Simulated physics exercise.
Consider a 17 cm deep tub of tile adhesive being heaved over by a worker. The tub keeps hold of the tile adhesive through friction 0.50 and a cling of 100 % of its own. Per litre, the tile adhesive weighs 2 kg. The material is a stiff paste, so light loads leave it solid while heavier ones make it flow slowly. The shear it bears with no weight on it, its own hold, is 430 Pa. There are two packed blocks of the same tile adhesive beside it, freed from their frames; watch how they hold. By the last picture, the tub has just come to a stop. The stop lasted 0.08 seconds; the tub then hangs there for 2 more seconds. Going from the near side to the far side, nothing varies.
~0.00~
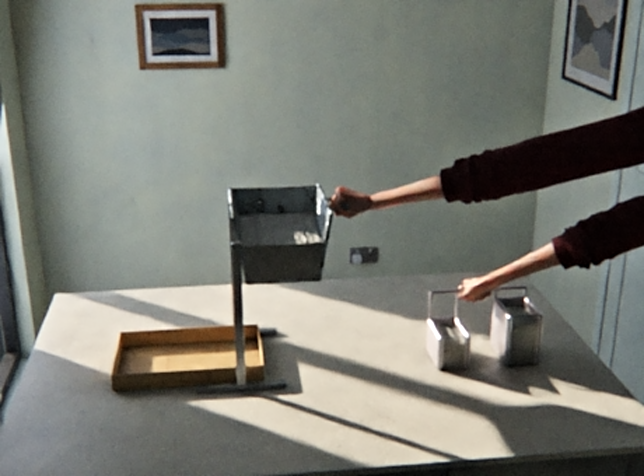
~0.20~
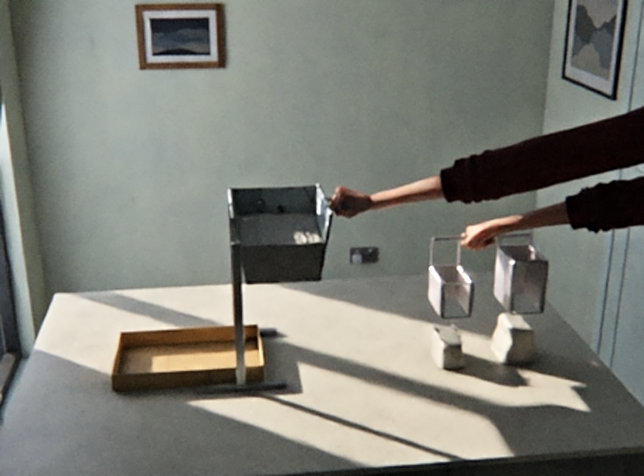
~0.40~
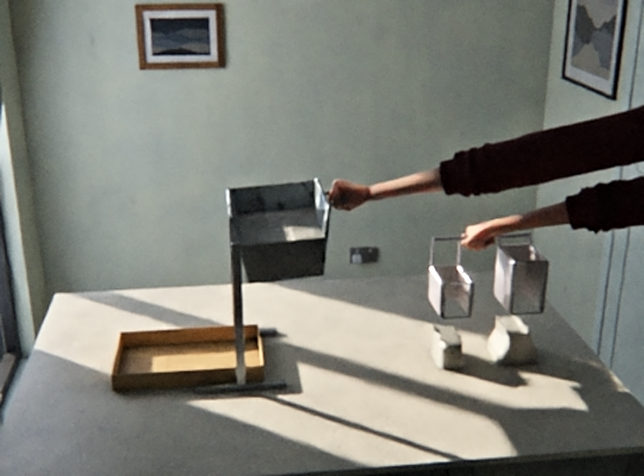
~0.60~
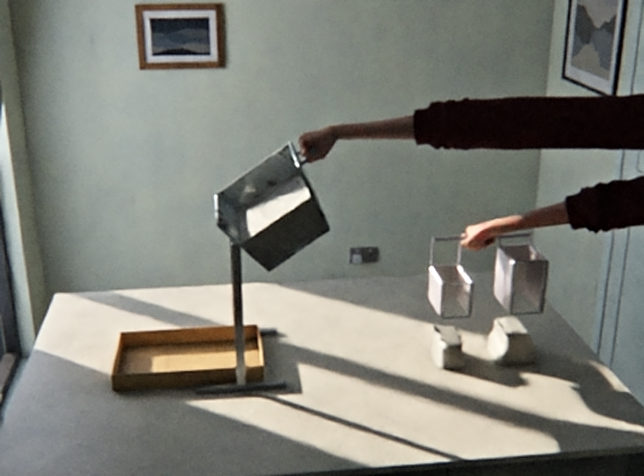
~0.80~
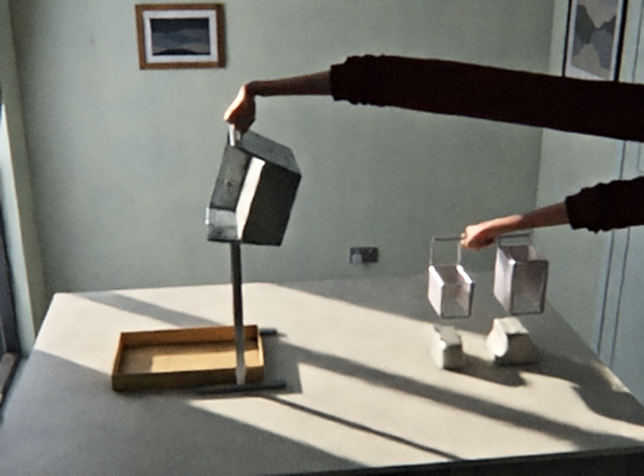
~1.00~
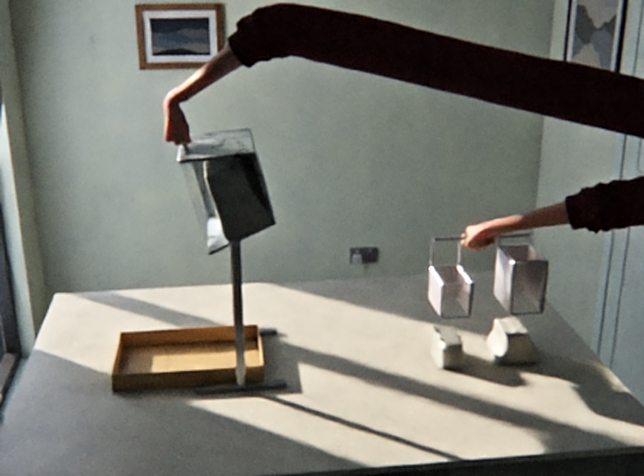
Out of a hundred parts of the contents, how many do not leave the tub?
Around 29 in every hundred.
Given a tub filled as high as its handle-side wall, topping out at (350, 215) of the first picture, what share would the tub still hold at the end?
I'd say around 25 percent would remain in the tub at the end.
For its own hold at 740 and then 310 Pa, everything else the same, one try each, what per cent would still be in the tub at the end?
Try one gives 40 per cent, try two gives 6 per cent.
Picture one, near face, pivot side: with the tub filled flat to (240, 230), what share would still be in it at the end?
In that case, around 16 percent.
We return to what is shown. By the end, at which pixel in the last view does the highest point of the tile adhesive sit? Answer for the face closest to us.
Close to pixel (270, 218).
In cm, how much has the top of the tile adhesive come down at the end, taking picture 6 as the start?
The top ends up some 13 cm below its level in the last picture.
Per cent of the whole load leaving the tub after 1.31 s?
It works out to some 2 per cent of the load.
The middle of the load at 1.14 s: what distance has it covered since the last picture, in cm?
Something like 9 cm, give or take.
After 1.14 s, the tub is at 105 degrees and holds 66 %.
After 1.31 s, the tub is at 105 degrees and holds 32 %.
After 1.48 s, the tub is at 105 degrees and holds 31 %.
After 1.65 s, the tub is at 105 degrees and holds 29 %.
After 3.00 s, at the end, the tub is at 105 degrees and holds 29 %.
